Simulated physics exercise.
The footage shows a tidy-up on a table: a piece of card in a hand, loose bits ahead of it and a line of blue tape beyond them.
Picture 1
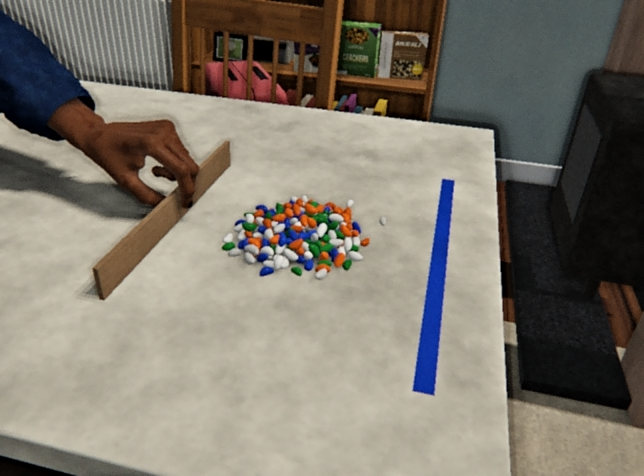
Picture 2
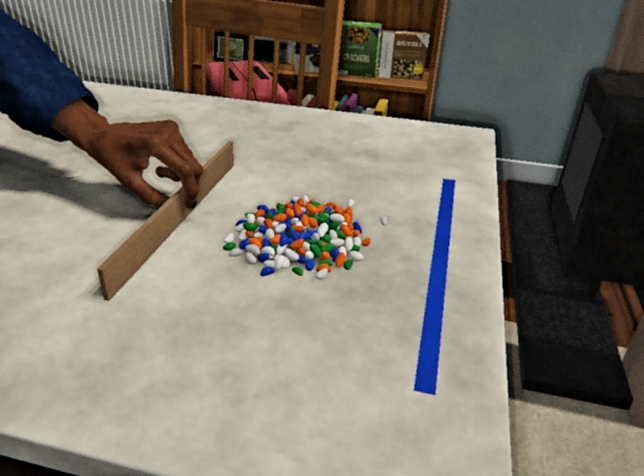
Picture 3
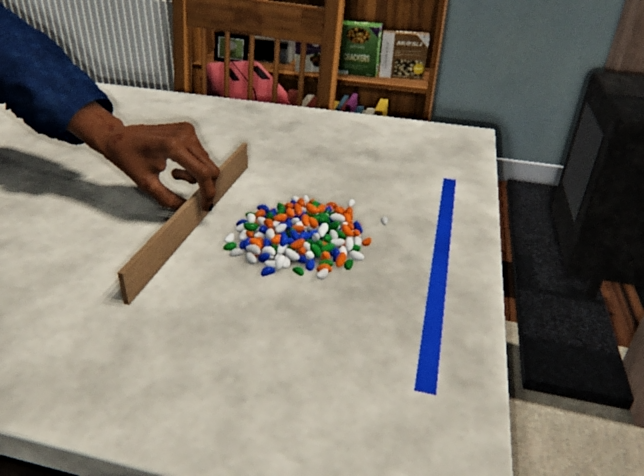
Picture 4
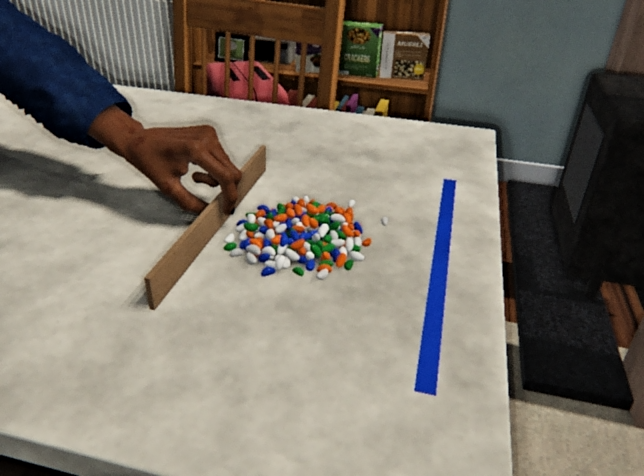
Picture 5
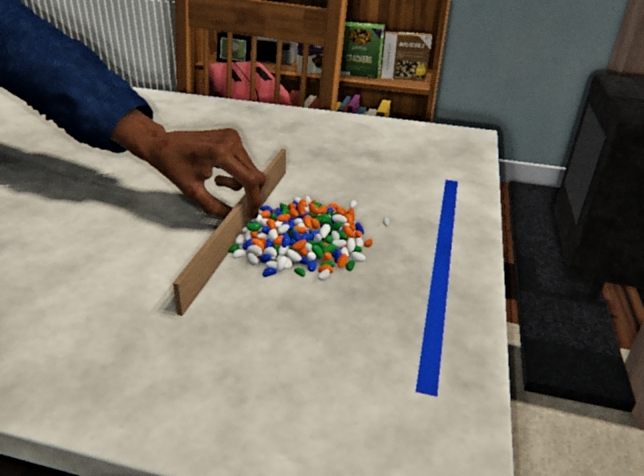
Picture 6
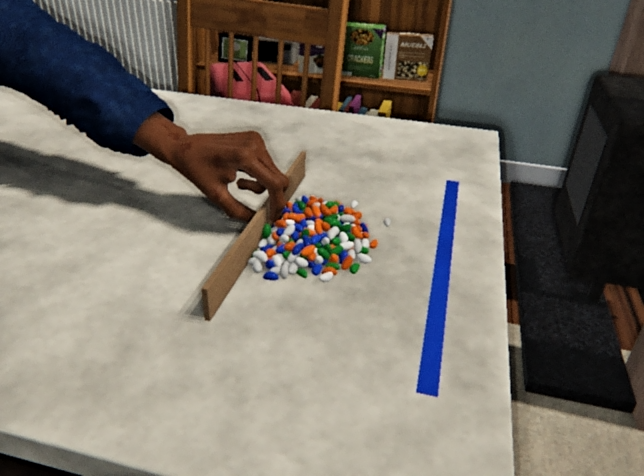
The clip shows a hand sliding an upright brown strip rightward across a pale table toward a colorful pile of jelly beans, then pushing the pile's near side slightly right, with blue tape still beyond it.
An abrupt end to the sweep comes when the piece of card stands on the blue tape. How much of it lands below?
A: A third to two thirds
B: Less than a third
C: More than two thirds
A third to two thirds.
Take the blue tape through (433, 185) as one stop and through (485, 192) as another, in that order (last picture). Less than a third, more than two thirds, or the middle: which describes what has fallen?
Below one third, then beyond two thirds.
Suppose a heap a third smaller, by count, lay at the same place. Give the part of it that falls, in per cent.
It should be about 30 percent.
Just after the last frame, piece of card still moving, near (362, 221); heap all on the table, its front near (454, 279).
A moment on, piece of card stopped at the blue tape; heap roughly a quarter over the edge.
Further on, piece of card stopped at the blue tape; heap roughly half over the edge.
When it is over, piece of card stopped at the blue tape; heap roughly half over the edge.
